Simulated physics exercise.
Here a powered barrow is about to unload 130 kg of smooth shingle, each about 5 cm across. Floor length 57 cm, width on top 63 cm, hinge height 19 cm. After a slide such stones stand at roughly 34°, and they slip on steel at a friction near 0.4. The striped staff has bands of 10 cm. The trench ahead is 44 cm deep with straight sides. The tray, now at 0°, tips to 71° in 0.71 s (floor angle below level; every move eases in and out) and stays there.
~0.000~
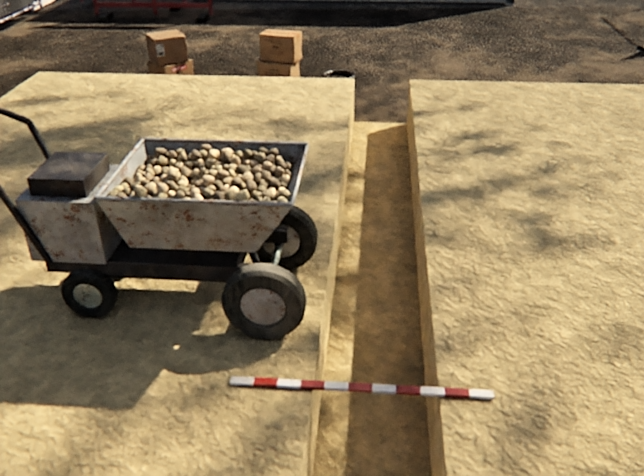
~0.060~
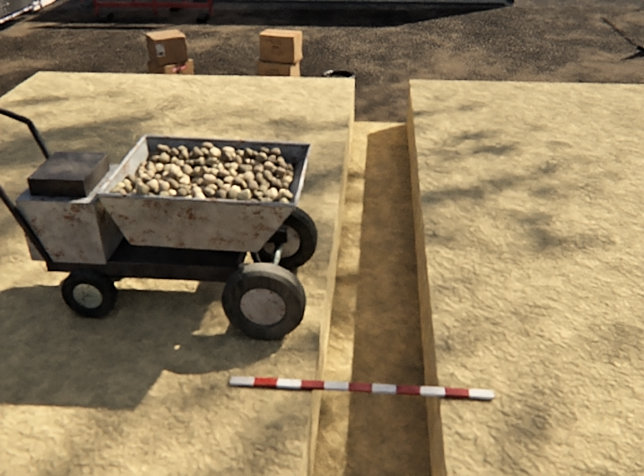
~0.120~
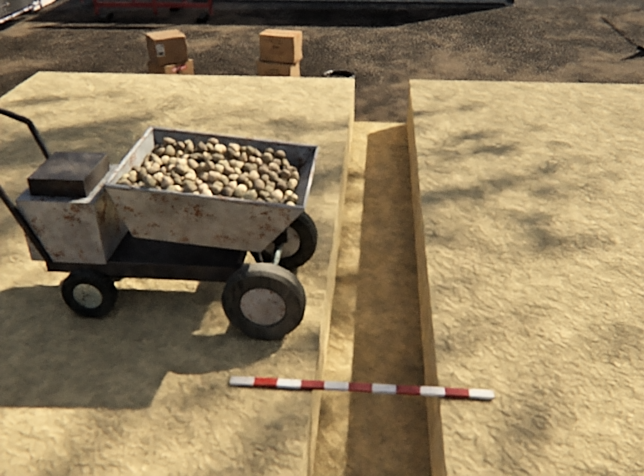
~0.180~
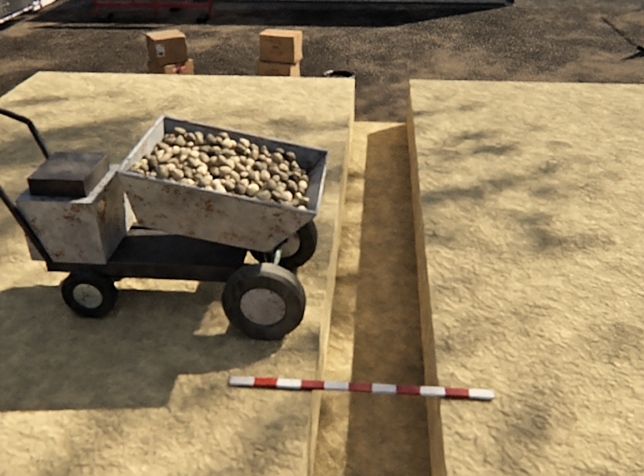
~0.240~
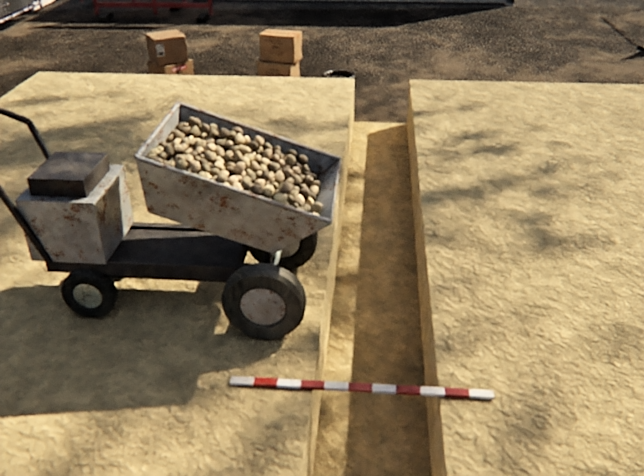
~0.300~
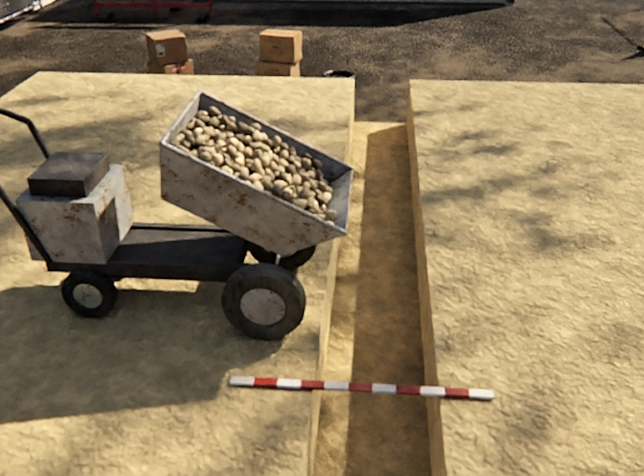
The clip opens on a small wheeled barrow with a tray of rounded stones, standing on pale ground left of a straight trench, a red-and-white staff lying across it. The tray's left end then rises, slowly at first and then faster, until it slants steeply down toward the right, still full of stones.
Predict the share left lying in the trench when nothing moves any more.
Roughly 51 per cent ends in the trench.
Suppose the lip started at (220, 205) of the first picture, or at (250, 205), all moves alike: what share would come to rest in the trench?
First some 100, then 85 per cent.
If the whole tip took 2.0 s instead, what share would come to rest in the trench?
It would be near 75 per cent.
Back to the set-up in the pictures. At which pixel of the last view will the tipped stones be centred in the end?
Their middle is at about (423, 351).
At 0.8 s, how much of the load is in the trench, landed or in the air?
About 20 per cent by then.
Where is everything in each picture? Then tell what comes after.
In the first frame, the tray is at 0°, its lip at (292, 205); the top of the load is at (224, 157).
In the second frame, lip at (295, 206), floor tilted 1°, highest stones at (213, 158); the stones move at 0.3 m/s on average.
In the third frame, the tray is at 5°, its lip at (304, 209); the top of the load is at (185, 153); the stones move at 0.7 m/s on average.
In the fourth frame, lip at (317, 214), floor tilted 11°, highest stones at (179, 147); the stones move at 1.0 m/s on average.
In the fifth frame, the tray is at 19°, its lip at (331, 223); the top of the load is at (183, 136); the stones move at 1.2 m/s on average.
In the sixth frame, the tray is at 27°, its lip at (346, 234); the top of the load is at (199, 126); the stones move at 1.3 m/s on average.
After 0.5 s the floor is at 60°; 100 % in the tray; the foremost stones are at (377, 254).
After 0.8 s the floor is at 71°; 61 % in the tray, 22 % in the trench, 17 % past the trench; the foremost stones are at (466, 297).
After 1.2 s the floor is at 71°; 17 % in the tray, 34 % in the trench, 49 % past the trench; the foremost stones are at (642, 313).
After 3.1 s the floor is at 71°; 0 % in the tray, 51 % in the trench, 49 % past the trench; the foremost stones are past the picture's edge.
